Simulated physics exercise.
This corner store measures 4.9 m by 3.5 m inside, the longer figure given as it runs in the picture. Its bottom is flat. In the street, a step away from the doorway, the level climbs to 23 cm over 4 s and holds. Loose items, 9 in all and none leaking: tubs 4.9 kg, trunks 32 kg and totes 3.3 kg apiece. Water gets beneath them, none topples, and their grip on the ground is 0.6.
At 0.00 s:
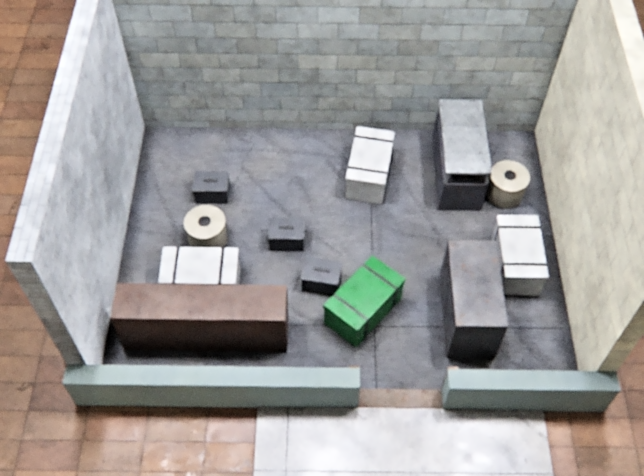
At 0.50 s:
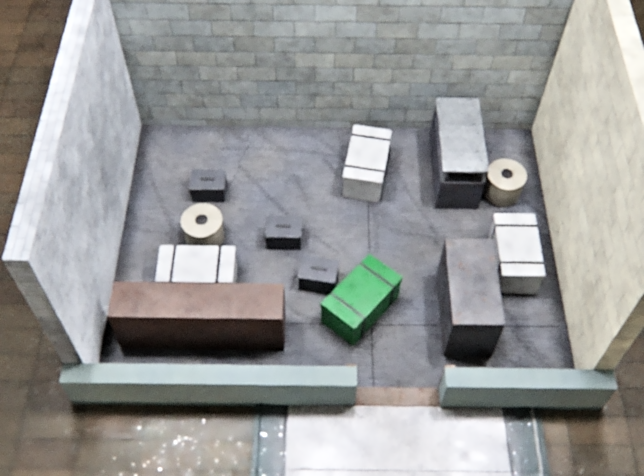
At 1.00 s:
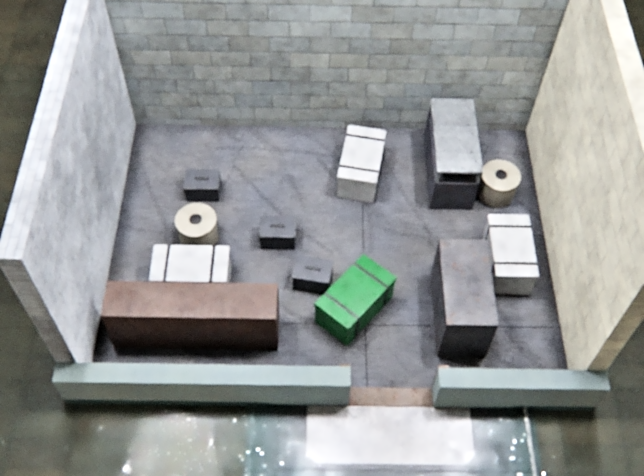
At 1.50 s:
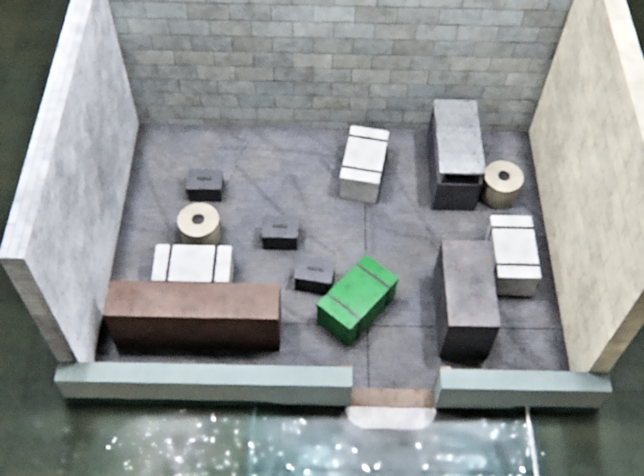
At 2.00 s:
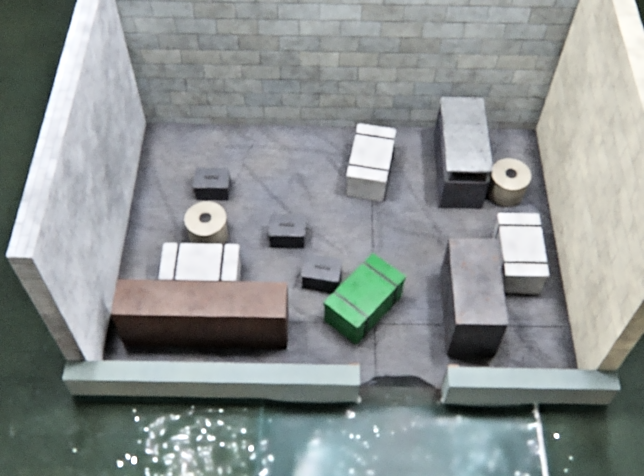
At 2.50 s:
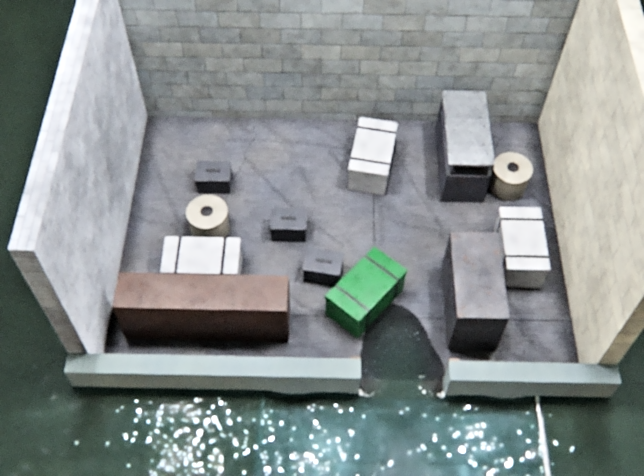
Water covers the street outside a small walled store, then enters through the doorway.
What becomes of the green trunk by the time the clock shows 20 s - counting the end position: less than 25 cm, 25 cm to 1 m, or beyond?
The green trunk ends far away.
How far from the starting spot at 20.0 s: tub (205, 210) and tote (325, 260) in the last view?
In turn: 60 cm, 100 cm.
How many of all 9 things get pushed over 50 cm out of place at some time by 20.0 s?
I count 9.
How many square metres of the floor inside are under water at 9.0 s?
Roughly 14 m2.
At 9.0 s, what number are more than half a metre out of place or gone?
I count 4.
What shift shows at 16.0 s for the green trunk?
Roughly 80 cm by then.
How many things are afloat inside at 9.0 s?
4 of them.
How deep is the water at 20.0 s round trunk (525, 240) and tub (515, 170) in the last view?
Roughly 15 and 13 cm.
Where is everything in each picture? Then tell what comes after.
The green trunk at (365, 292) rests on the ground; 0.0 m2 under water; 0 of 9 have shifted, in the first frame.
The green trunk at (362, 290) rests on the ground; water covers 0.0 m2; 0 of 9 have shifted, in the second frame.
The green trunk at (356, 290), on the bottom; 0.0 m2 under water; 0 of 9 have shifted, in the third frame.
The green trunk at (358, 291) rests on the ground; 0.0 m2 under water; 0 of 9 have shifted, in the fourth frame.
The green trunk at (366, 289), on the bottom; 0.0 m2 under water; 0 of 9 have shifted, in the fifth frame.
The green trunk at (367, 283) rests on the ground; water covers 0.5 m2; 0 of 9 have shifted, in the sixth frame.
After 4.0 s the green trunk is near (365, 281), 0.0 m from its start, aground; 0 afloat.
After 9.0 s the green trunk is near (307, 228), 0.9 m from its start, aground; 4 afloat.
After 16.0 s the green trunk is near (338, 223), 0.8 m from its start, afloat; 9 afloat.
After 20.0 s the green trunk is near (190, 139), 2.7 m from its start, afloat; 9 afloat.
